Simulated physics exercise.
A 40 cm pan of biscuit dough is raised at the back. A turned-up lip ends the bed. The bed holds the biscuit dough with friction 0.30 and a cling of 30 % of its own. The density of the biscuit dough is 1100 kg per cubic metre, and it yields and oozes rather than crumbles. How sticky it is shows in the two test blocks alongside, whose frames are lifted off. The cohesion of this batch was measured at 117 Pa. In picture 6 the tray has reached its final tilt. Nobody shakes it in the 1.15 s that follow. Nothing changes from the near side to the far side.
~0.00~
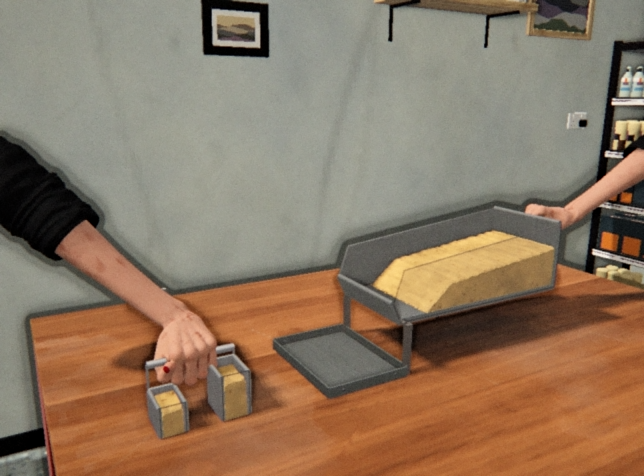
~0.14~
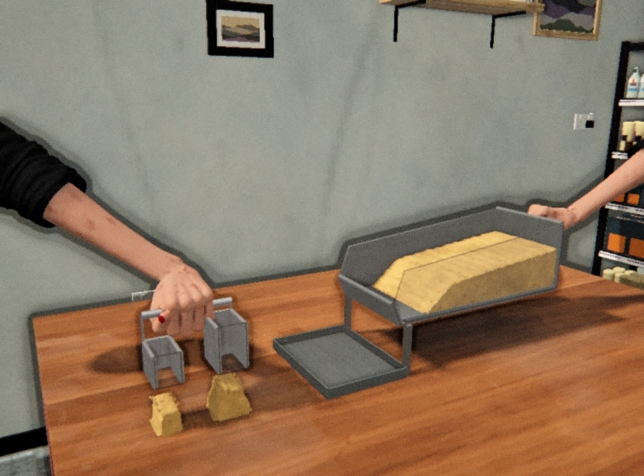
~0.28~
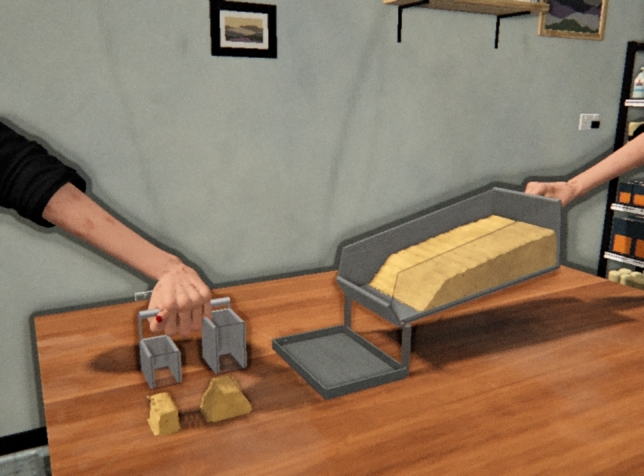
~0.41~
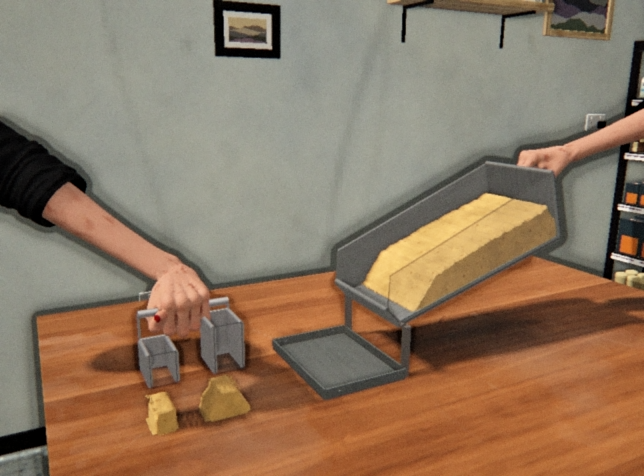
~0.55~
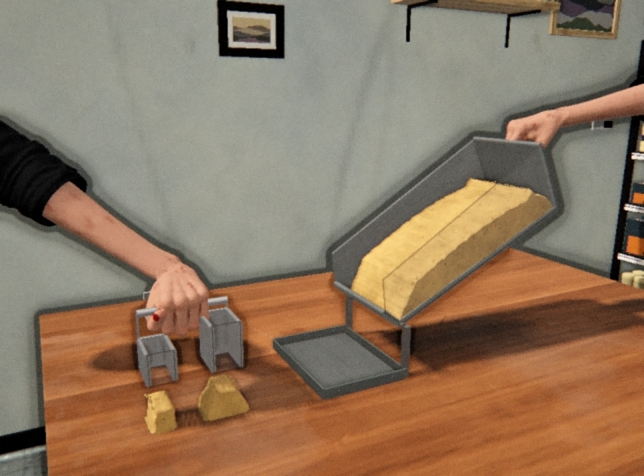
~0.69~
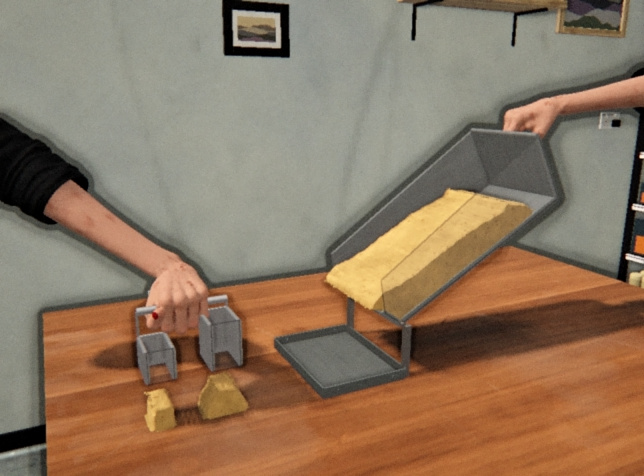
Hands lifting small molds off two dough blocks, then raising one end of a grey tray as yellow dough creeps toward its lip.
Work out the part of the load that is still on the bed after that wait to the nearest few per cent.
Expect roughly 31 %.
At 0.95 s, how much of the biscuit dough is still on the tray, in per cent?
About 65 %.
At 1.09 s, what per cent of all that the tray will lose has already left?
Some 80 per cent.
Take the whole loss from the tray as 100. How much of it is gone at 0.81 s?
About 20 %.
After 0.81 s, the tilt is 29 degrees and 88 % is on the bed.
After 0.95 s, the tilt is 29 degrees and 66 % is on the bed.
After 1.09 s, the tilt is 29 degrees and 46 % is on the bed.
After 1.23 s, the tilt is 29 degrees and 34 % is on the bed.
After 1.81 s, the tilt is 29 degrees and 31 % is on the bed.
